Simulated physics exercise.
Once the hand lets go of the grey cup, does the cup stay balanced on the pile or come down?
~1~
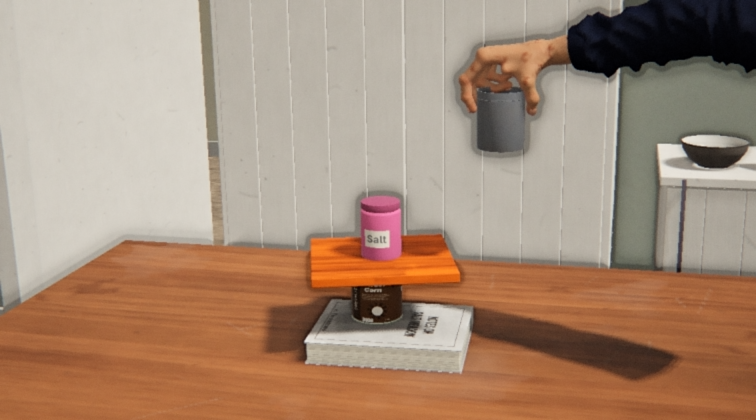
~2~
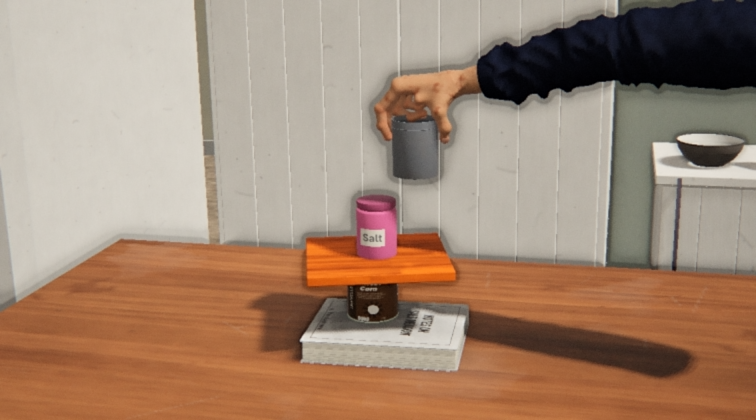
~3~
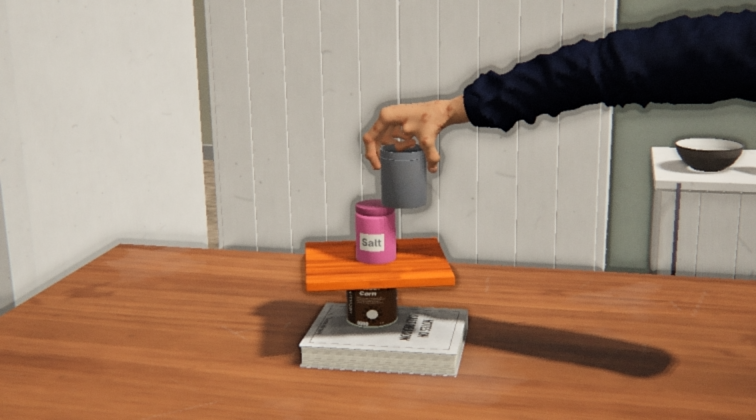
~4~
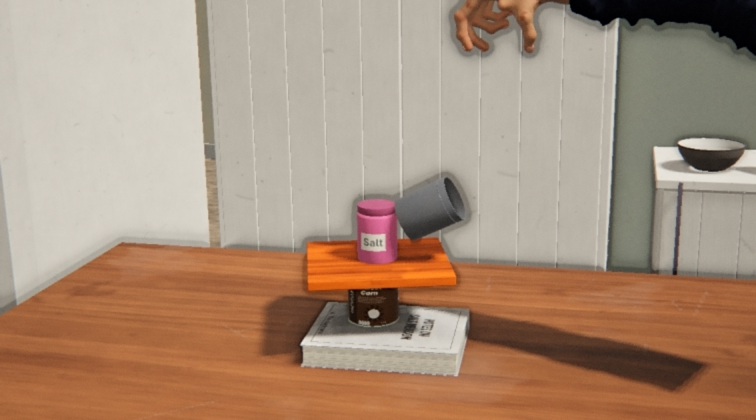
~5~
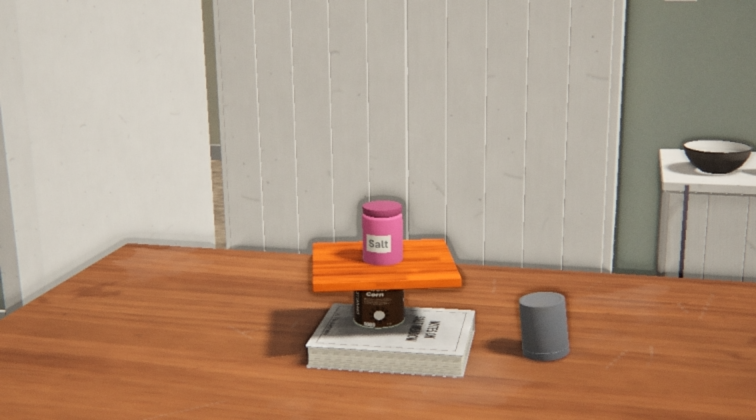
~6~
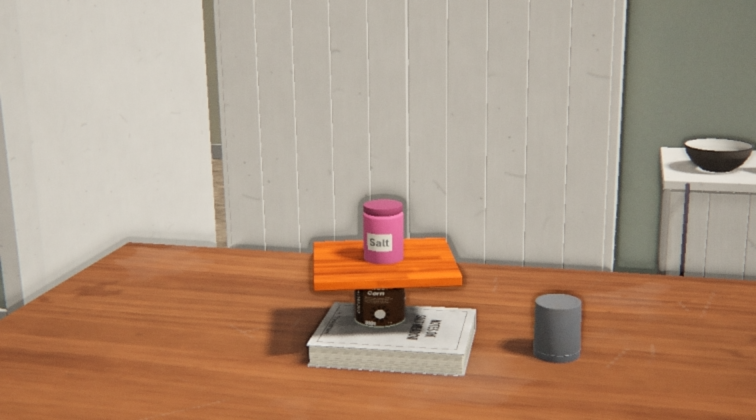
It comes down. The grey cup tips off to the right and ends up on the table beside the book, while the jar, board, tin and book stay in place.
